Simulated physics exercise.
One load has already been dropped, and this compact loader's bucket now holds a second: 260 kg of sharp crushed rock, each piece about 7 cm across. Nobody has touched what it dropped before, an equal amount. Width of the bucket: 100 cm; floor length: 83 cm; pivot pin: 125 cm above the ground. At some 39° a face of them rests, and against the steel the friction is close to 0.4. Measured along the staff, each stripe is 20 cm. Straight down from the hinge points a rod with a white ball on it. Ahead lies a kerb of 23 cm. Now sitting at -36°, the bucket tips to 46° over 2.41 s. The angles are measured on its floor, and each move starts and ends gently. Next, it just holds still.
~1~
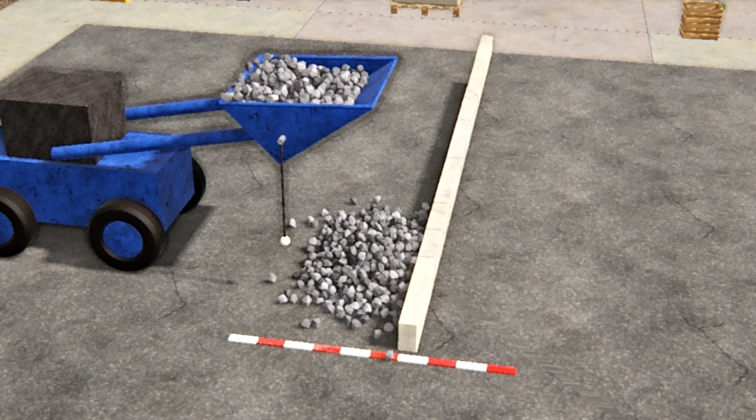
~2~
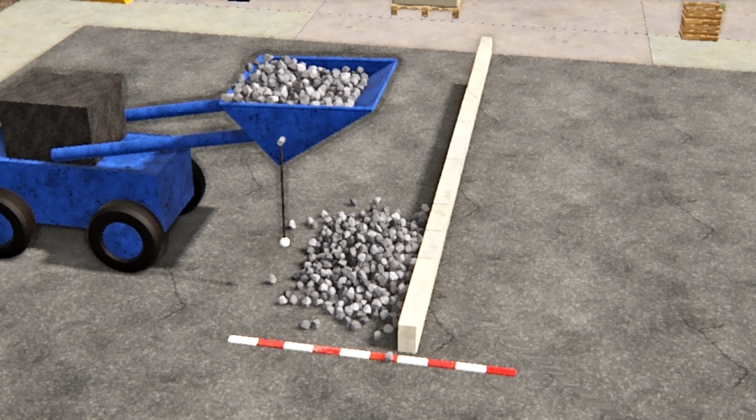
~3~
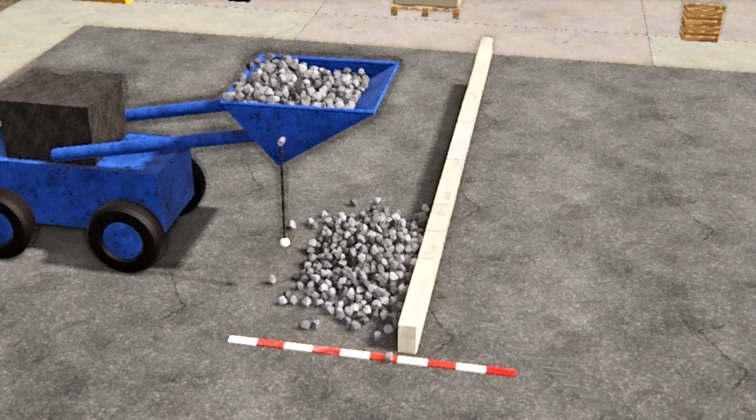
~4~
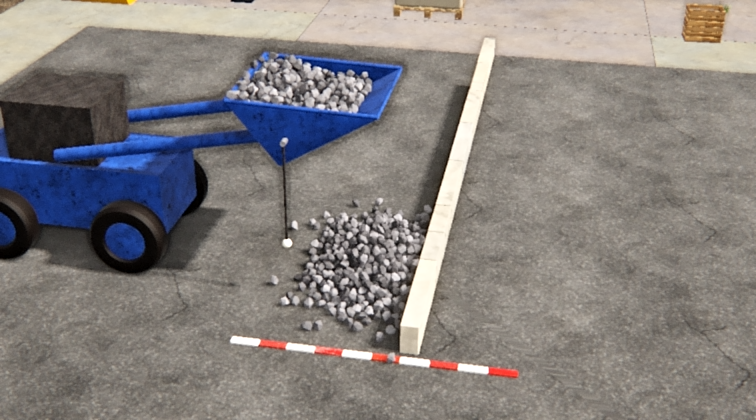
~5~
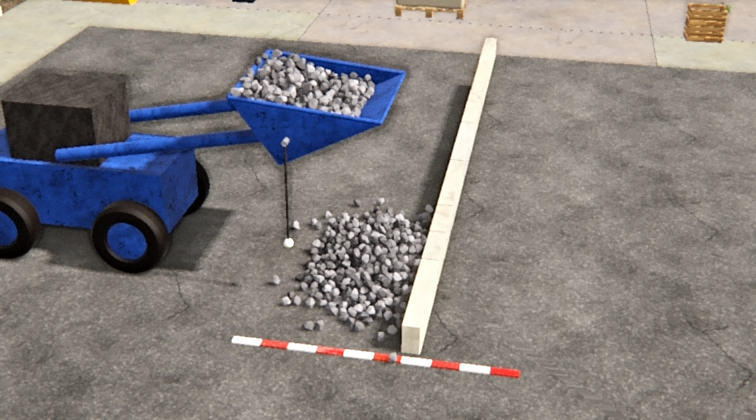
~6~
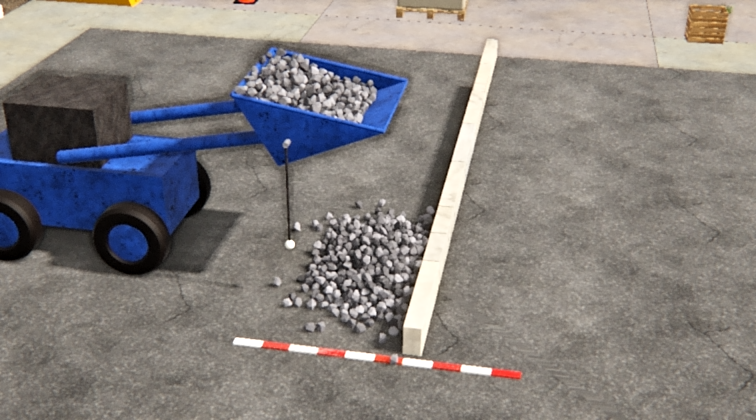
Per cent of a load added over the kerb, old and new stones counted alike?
Some 6 %.
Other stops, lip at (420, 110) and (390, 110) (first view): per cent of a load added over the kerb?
Roughly 60 per cent, then 15 per cent.
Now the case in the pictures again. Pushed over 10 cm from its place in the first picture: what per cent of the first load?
Roughly 0 % of them.
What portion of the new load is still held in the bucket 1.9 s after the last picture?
Some 5 percent, roughly.
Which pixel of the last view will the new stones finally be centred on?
The middle lies near (398, 245) in the last picture.
Then, 1.2 s after the last picture the floor is at 33°; in per cent of one load, 94 in the bucket, 105 on this side of the kerb; the foremost stones are at (420, 270).
Then, 1.9 s after the last picture the floor is at 46°; in per cent of one load, 4 in the bucket, 194 on this side of the kerb, 2 over the kerb; the foremost stones are at (460, 250).
Then, 2.3 s after the last picture the floor is at 46°; in per cent of one load, 0 in the bucket, 195 on this side of the kerb, 5 over the kerb; the foremost stones are at (498, 274).
Then, 4.7 s after the last picture the floor is at 46°; in per cent of one load, 0 in the bucket, 194 on this side of the kerb, 6 over the kerb; the foremost stones are at (507, 280). Net gain over the kerb, 6.
